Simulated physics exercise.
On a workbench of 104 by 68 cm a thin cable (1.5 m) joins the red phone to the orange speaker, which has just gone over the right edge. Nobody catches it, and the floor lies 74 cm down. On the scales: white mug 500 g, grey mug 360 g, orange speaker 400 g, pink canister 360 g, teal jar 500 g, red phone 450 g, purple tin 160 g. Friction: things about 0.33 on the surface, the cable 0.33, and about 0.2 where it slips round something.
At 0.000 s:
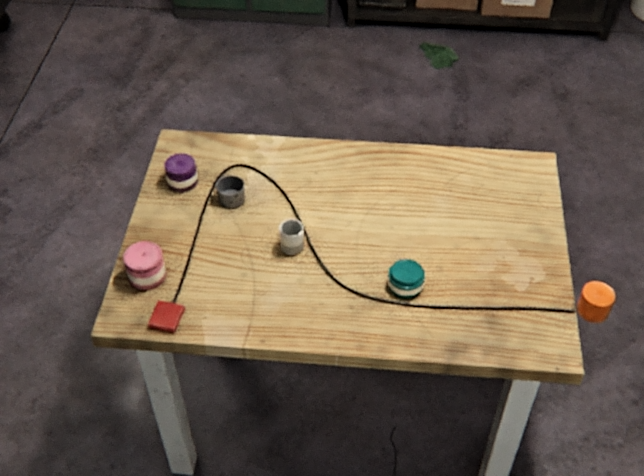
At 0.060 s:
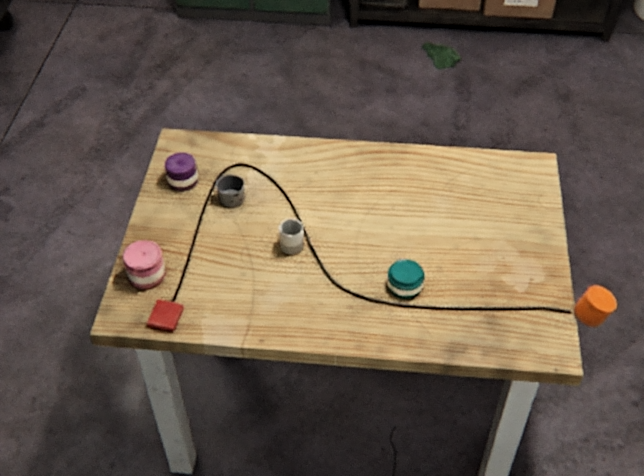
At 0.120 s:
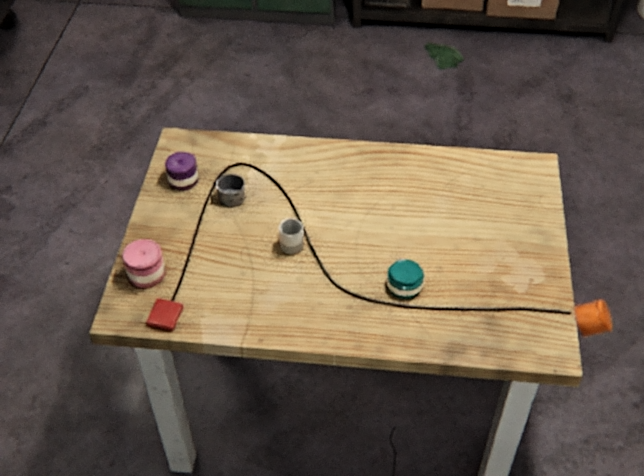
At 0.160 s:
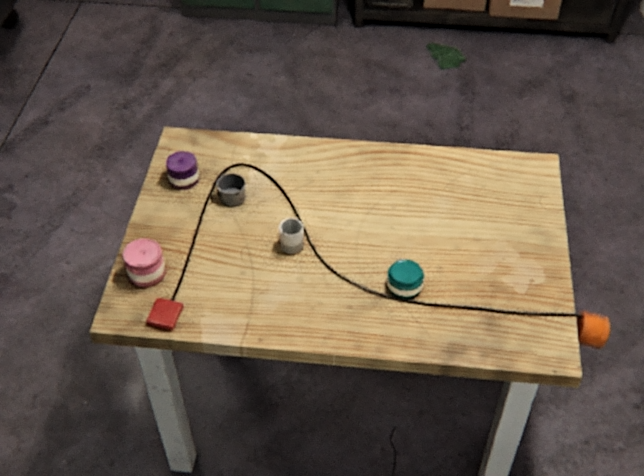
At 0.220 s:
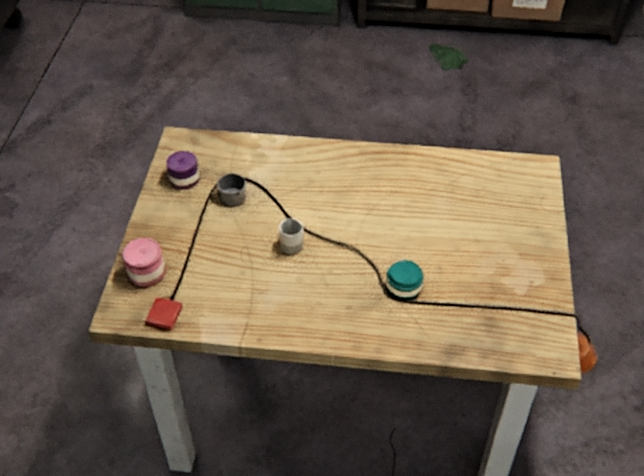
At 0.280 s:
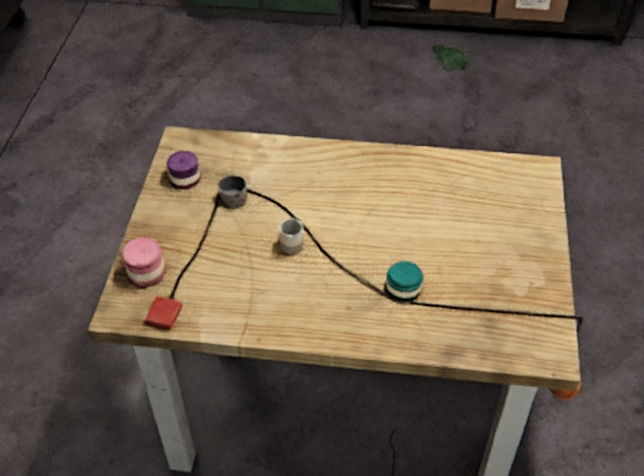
A pale wooden workbench stands on a dark floor, seen from above by a nearly still camera. A black cable curves from a red block at the lower left past two grey and white mugs and a teal jar to an orange cylinder, with purple and pink containers at left. The orange cylinder tips and drops past the right edge, pulling the cable tauter around the grey mug and teal jar.
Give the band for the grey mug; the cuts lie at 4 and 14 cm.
Result: Grey mug ends far away.
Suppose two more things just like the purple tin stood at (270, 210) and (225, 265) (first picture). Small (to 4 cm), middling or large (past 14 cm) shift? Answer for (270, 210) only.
There: Large.
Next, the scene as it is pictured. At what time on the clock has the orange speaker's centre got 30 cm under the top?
That is: 0.34 s.
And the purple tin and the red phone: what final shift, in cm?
Purple tin 0 cm, red phone 8 cm.
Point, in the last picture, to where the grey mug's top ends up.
Around (272, 269).
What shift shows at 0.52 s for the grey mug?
Grey mug 20 cm.
By 0.5 s, the cable's tail end at (172, 297); grey mug 18 cm off its start, orange speaker over the edge, red phone 1 cm off its start.
By 0.7 s, the cable's tail end at (192, 293); grey mug 29 cm off its start, orange speaker over the edge, red phone 4 cm off its start.
By 1.0 s, the cable's tail end at (201, 290); grey mug 29 cm off its start at (272, 269), red phone 6 cm off its start at (186, 295), white mug 5 cm off its start at (291, 245).
By 1.2 s, the cable's tail end at (207, 289); grey mug 29 cm off its start, red phone 8 cm off its start, white mug 6 cm off its start.
By 2.4 s, the cable's tail end at (207, 289); grey mug 29 cm off its start at (272, 269), red phone 8 cm off its start at (192, 292), white mug 6 cm off its start at (292, 248), orange speaker over the edge.
